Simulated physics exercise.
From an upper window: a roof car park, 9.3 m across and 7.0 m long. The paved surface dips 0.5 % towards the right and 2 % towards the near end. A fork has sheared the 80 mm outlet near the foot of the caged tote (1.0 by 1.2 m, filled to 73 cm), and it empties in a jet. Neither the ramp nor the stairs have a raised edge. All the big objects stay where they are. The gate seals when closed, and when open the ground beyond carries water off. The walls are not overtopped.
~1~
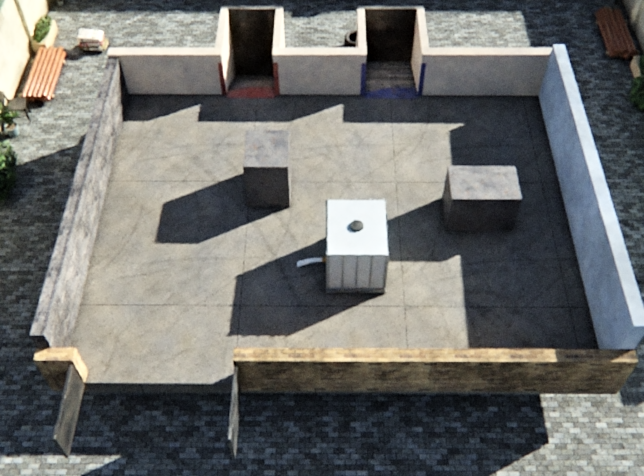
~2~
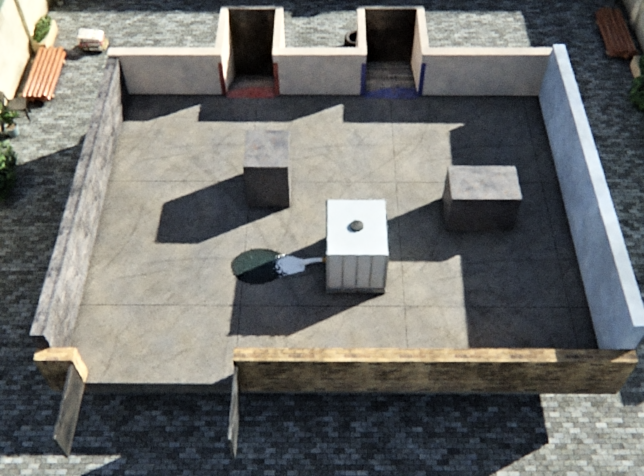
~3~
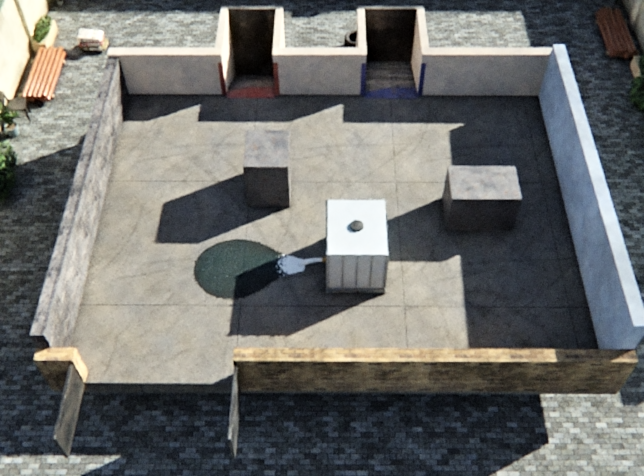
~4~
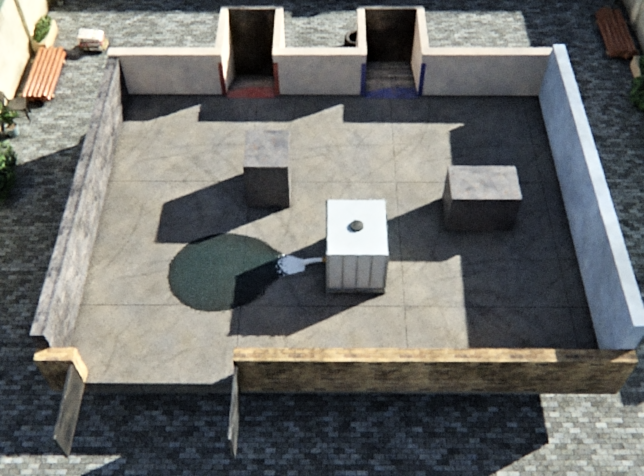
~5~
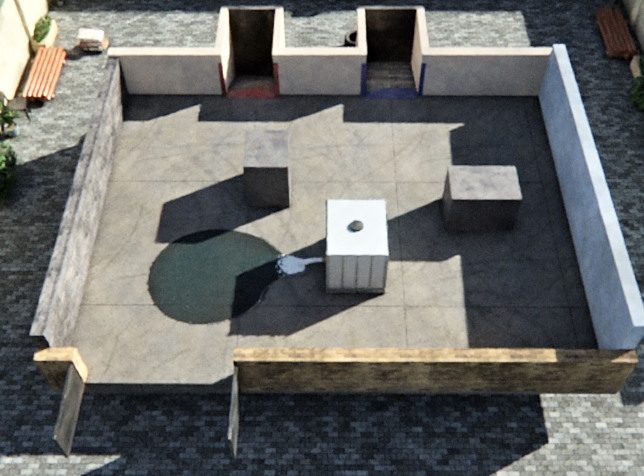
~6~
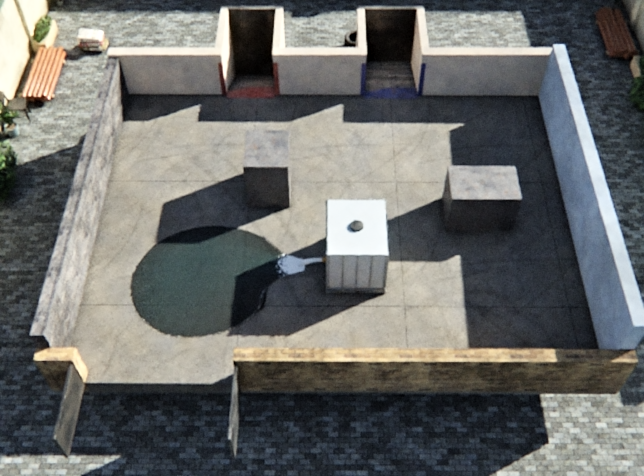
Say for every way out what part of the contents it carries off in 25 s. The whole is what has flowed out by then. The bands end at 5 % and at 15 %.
The gate takes more than 15 %; the stairwell (marked red) takes less than 5 %; the basement ramp (marked blue) takes less than 5 %.
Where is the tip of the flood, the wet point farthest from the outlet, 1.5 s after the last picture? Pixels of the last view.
Around (108, 316).
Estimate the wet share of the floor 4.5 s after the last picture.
About 15 per cent.
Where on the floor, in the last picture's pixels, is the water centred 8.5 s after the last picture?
Around (175, 301).
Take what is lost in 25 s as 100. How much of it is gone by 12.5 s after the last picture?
Some 45 per cent by then.
Then, 1.5 s after the last picture water covers 10 % of the floor and is deepest (3 cm) near (289, 268); gone so far, the gate 0 %, the stairwell (marked red) 0 %, the basement ramp (marked blue) 0 %.
Then, 4.5 s after the last picture water covers 15 % of the floor and is deepest (3 cm) near (289, 268); gone so far, the gate 3 %, the stairwell (marked red) 0 %, the basement ramp (marked blue) 0 %.
Then, 8.5 s after the last picture water covers 15 % of the floor and is deepest (3 cm) near (66, 370); gone so far, the gate 14 %, the stairwell (marked red) 0 %, the basement ramp (marked blue) 0 %.
Then, 12.5 s after the last picture water covers 15 % of the floor and is deepest (3 cm) near (298, 268); gone so far, the gate 29 %, the stairwell (marked red) 0 %, the basement ramp (marked blue) 0 %.
Then, 21.5 s after the last picture water covers 15 % of the floor and is deepest (3 cm) near (298, 268); gone so far, the gate 62 %, the stairwell (marked red) 0 %, the basement ramp (marked blue) 0 %.
